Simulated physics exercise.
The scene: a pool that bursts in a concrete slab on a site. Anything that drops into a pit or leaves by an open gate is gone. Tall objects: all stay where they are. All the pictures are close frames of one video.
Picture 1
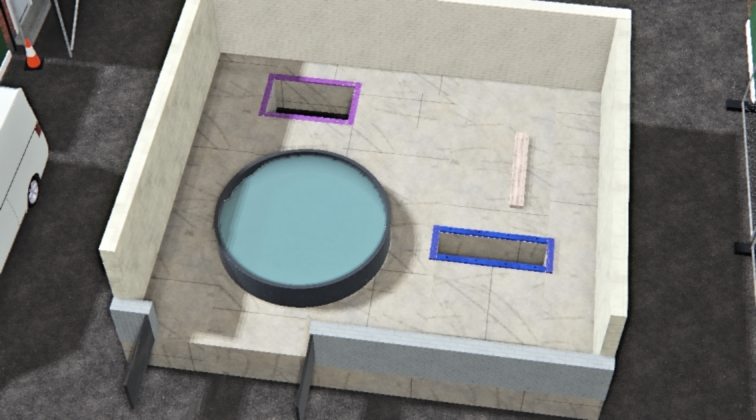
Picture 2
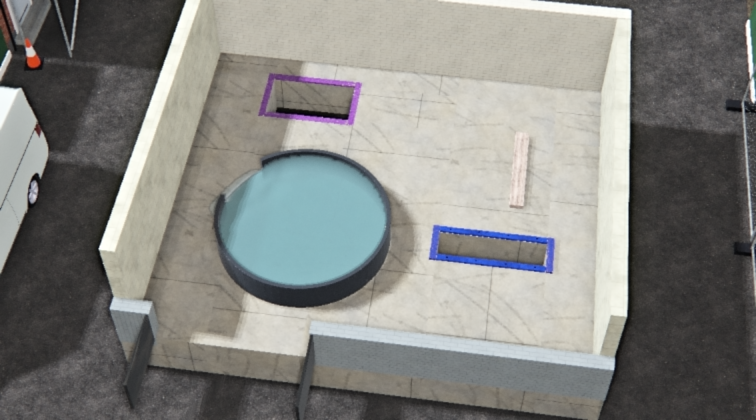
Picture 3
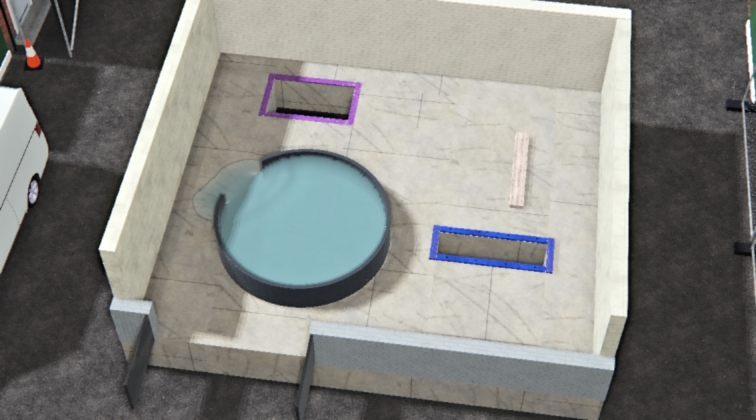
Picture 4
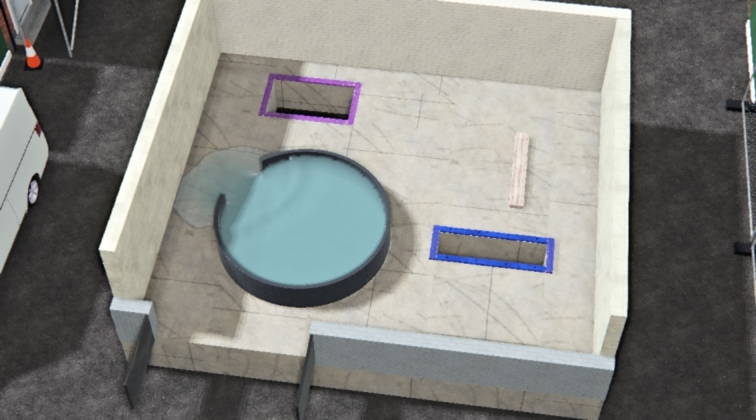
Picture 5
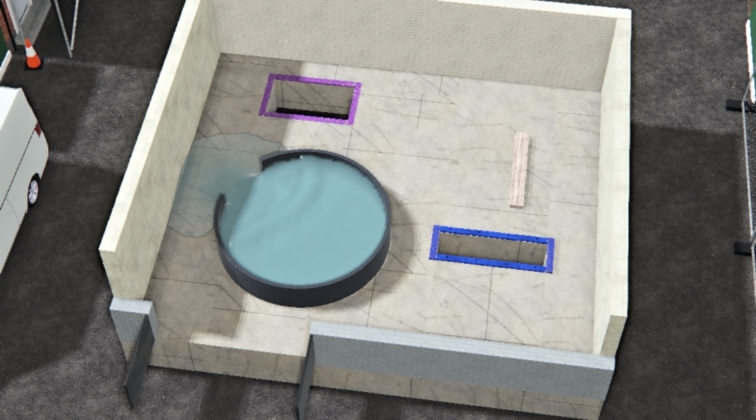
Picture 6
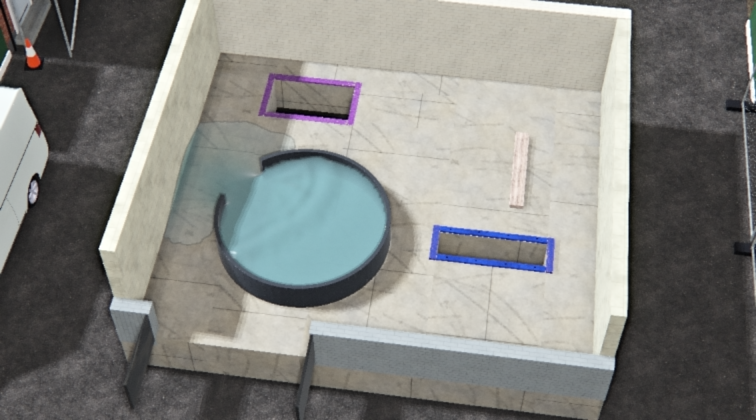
At the start, a round, dark-rimmed tank of blue-green water sits whole and still on a walled concrete slab, near purple and blue framed openings. A gap opens in its upper left side, and water pours out, spreading across the floor toward the left wall in a thin, pale sheet.
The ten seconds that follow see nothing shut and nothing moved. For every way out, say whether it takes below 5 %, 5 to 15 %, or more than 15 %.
Outcome: The gate will not leave the five-to-fifteen per cent band; the purple pit will not stay within fifteen per cent; the blue pit will not reach five per cent.
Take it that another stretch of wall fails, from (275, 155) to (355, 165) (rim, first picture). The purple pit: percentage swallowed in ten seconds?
In percent, purple takes 55.
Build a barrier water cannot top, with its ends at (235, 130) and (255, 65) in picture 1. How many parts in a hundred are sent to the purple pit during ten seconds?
In per cent: Purple 20.
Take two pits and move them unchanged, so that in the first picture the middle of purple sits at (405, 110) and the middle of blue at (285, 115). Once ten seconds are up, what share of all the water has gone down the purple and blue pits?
The purple pit takes 15 per cent, and the blue pit takes 15 per cent.
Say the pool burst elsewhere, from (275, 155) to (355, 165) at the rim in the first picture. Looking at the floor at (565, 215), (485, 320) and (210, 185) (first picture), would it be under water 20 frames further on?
So the first one is left untouched, the next left untouched, and the last left untouched.
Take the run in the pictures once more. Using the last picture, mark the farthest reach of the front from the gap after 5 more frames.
I'd go with roughly (220, 57).
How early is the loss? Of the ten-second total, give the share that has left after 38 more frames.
My reading is near 55 per cent.
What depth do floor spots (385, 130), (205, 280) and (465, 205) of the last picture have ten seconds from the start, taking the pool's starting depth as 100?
Around 2, 6 and 2 %.
A moment on, water covers 10 % of the floor; the gate 0 %, the purple pit 0 %, the blue pit 0 %.
Next, water covers 20 % of the floor; the gate 0 %, the purple pit 0 %, the blue pit 0 %.
Then, water covers 30 % of the floor; the gate 1 %, the purple pit 5 %, the blue pit 0 %.
Later, water covers 40 % of the floor; the gate 6 %, the purple pit 18 %, the blue pit 0 %.
In the end, water covers 50 % of the floor; the gate 11 %, the purple pit 32 %, the blue pit 0 %.
